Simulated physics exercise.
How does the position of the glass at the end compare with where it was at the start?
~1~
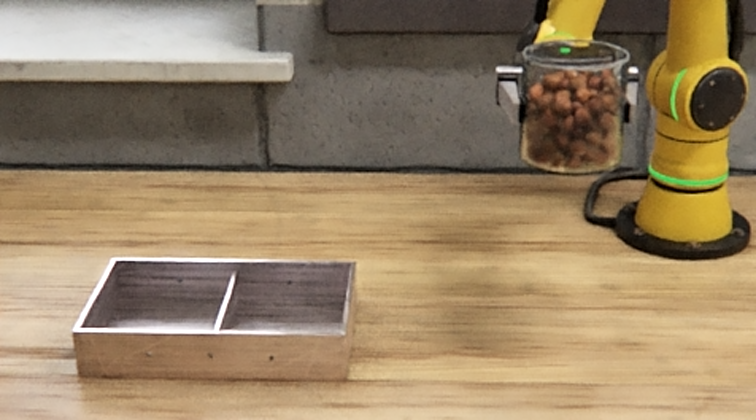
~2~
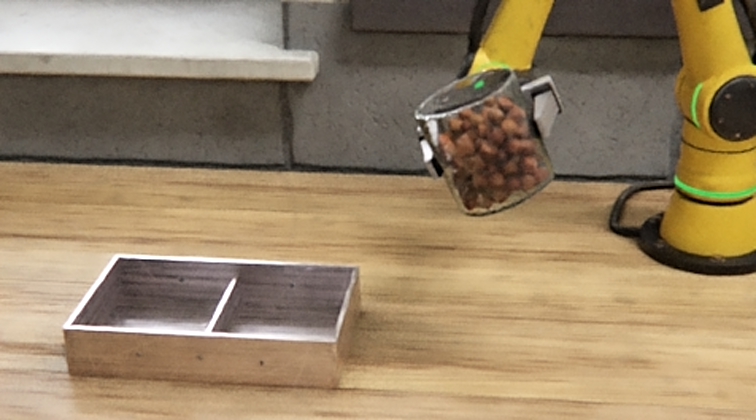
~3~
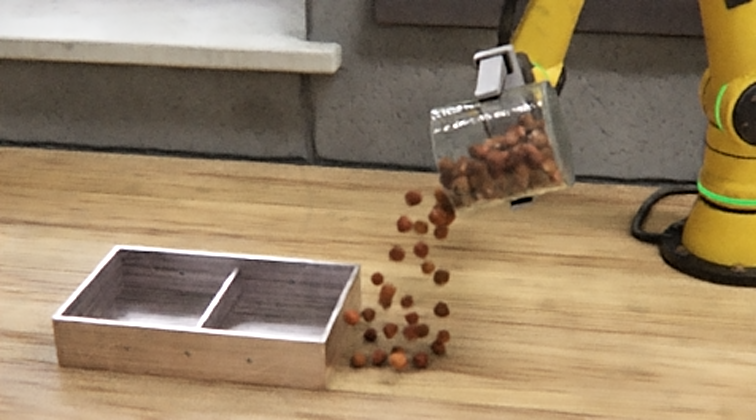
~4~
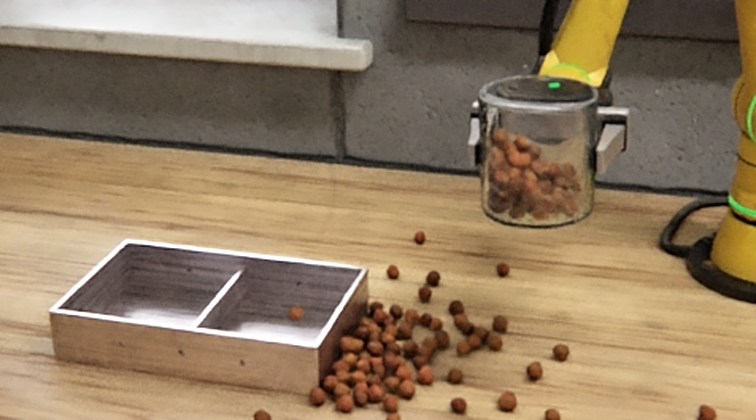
At the end the glass is held somewhat lower and a little further to the left than at the start.
